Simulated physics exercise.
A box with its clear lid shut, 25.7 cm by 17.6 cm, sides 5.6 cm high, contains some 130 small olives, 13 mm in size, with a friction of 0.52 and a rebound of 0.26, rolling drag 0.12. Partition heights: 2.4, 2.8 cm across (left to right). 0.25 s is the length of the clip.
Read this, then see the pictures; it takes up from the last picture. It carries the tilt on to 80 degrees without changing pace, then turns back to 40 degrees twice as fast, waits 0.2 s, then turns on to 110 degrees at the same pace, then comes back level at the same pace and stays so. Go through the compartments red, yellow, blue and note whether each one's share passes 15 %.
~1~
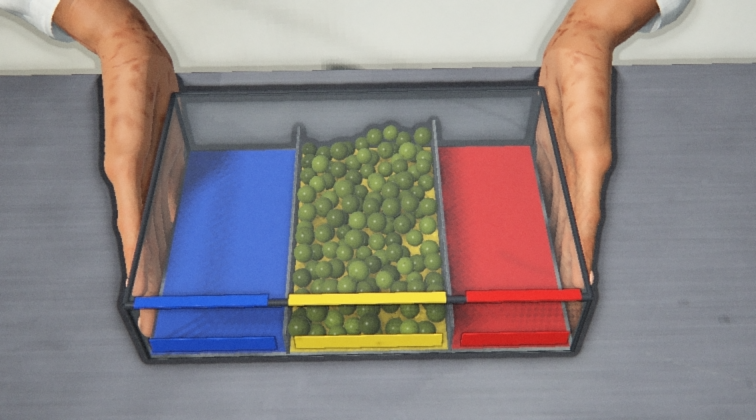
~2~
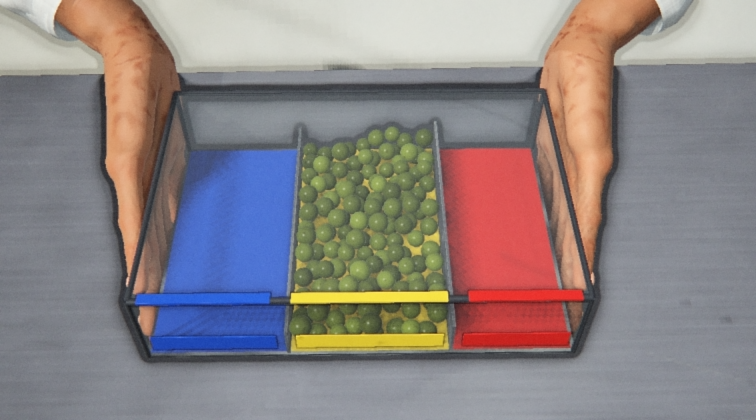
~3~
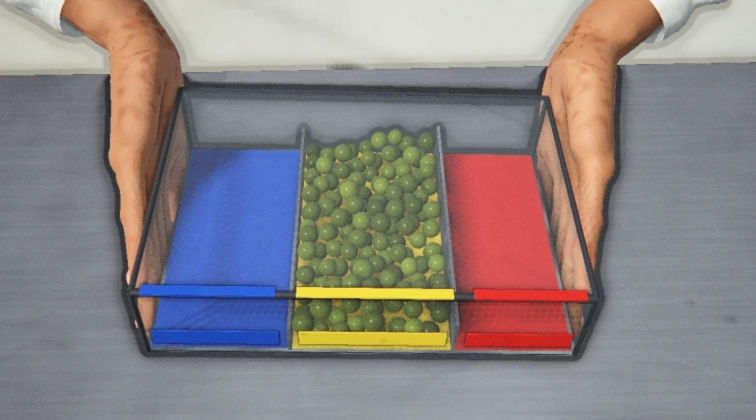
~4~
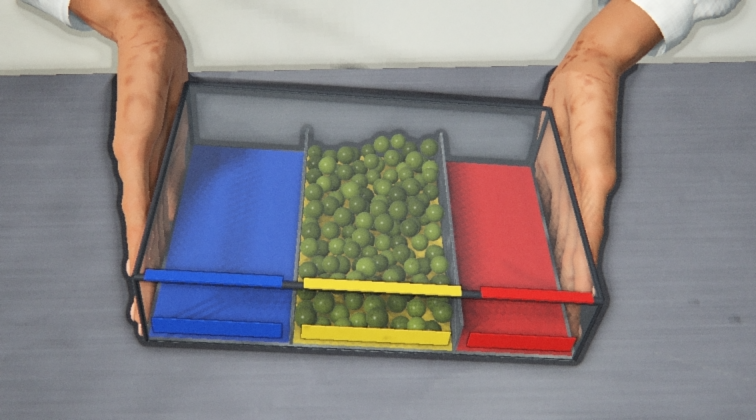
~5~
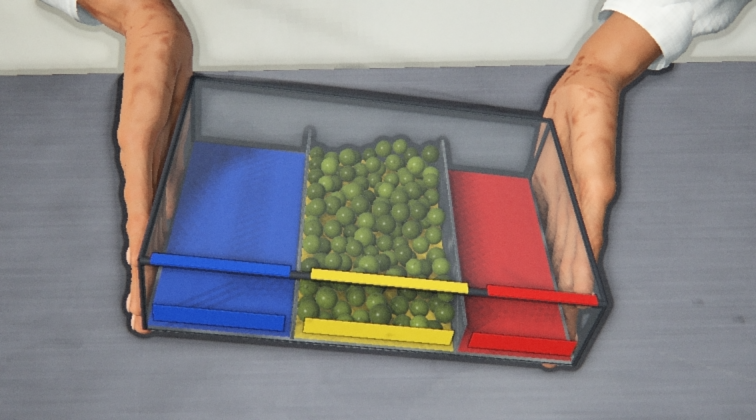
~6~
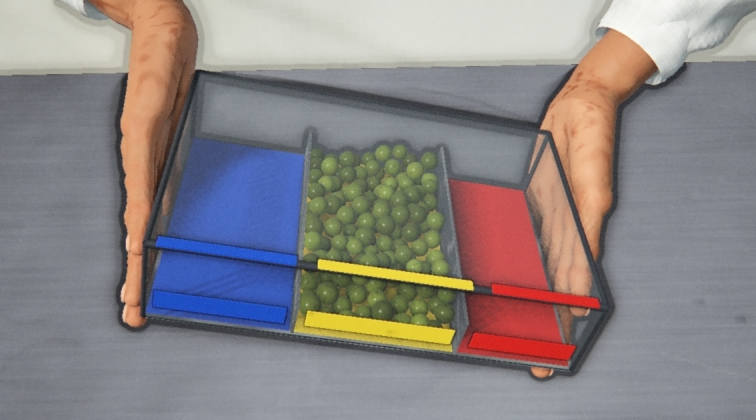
Red compartment passes it, yellow compartment passes it, blue compartment stays at or below it.
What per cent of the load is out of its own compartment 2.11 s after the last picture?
Roughly 20 %.
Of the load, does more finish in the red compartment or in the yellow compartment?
More ends in the red compartment.
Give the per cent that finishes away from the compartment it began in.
Around 65 per cent ends up outside its starting compartment.
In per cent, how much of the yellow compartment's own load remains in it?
Some 40 per cent.
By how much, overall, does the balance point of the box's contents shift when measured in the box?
Roughly 8.0 cm.
Then, 1.15 s after the last picture, tilt 40 degrees; red 20 %, yellow 80 %; middle of all pieces near (402, 232).
Then, 2.11 s after the last picture, tilt 100 degrees; red 20 %, yellow 80 %; middle of all pieces near (350, 269).
Then, 2.99 s after the last picture, tilt 55 degrees; red 65 %, yellow 35 %; middle of all pieces near (430, 242).
Then, 3.84 s after the last picture, tilt 0 degrees; red 65 %, yellow 35 %; middle of all pieces near (472, 162).
In the end, red 65 %, yellow 35 %, blue 0 %.
